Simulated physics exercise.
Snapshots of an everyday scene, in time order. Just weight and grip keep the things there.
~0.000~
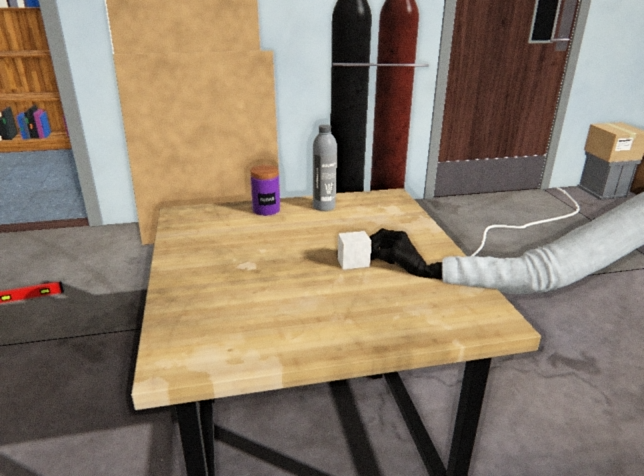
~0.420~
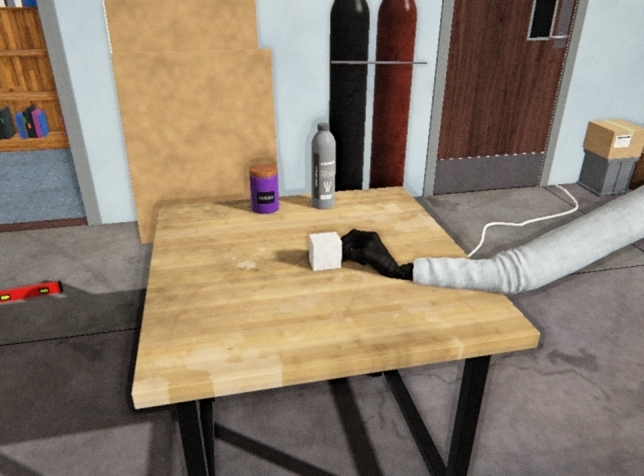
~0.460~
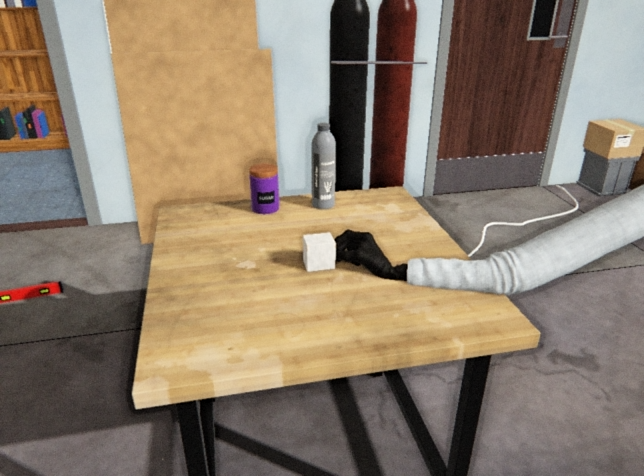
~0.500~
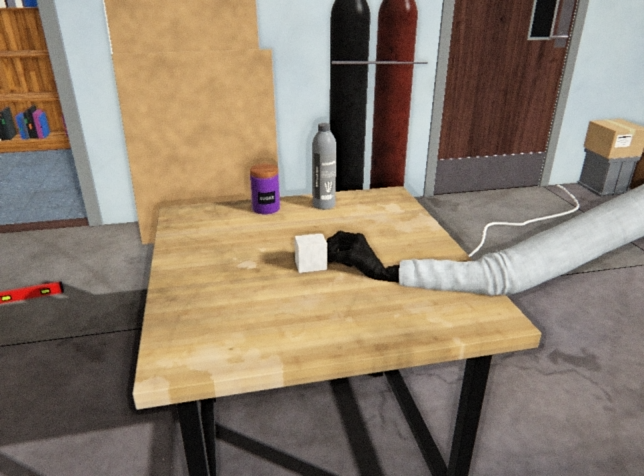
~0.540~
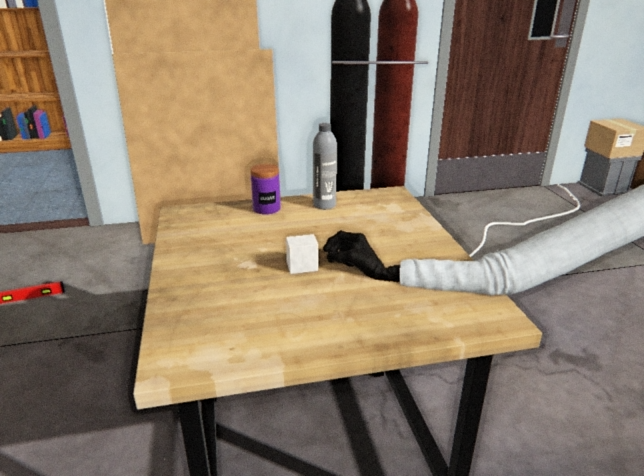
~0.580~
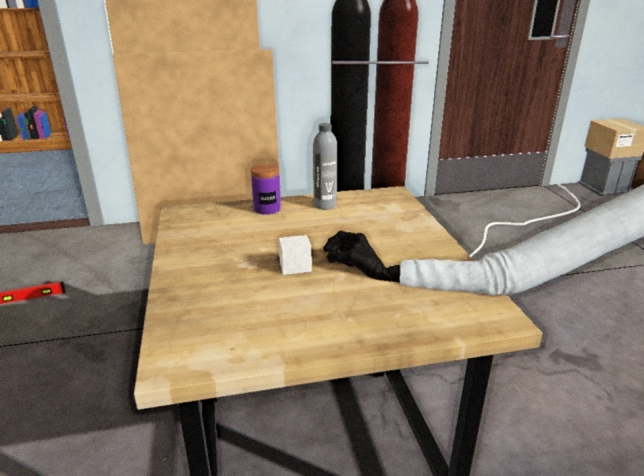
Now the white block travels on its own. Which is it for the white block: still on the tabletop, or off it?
The white block ends up on the tabletop.
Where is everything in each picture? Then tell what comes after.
In the first frame, under the hand; white block (354, 250).
In the second frame, under the hand; white block (325, 251).
In the third frame, under the hand; white block (319, 252).
In the fourth frame, white block (311, 253).
In the fifth frame, white block (302, 254) slid a little.
In the sixth frame, white block (295, 255) slid a little.
After 0.68 s, white block slid about its own width near (284, 256).
After 0.78 s, white block slid about its own width near (282, 256).
At rest (1.3 s), moved from the start, white block. Seen from the same camera at the end, white block near (282, 256).
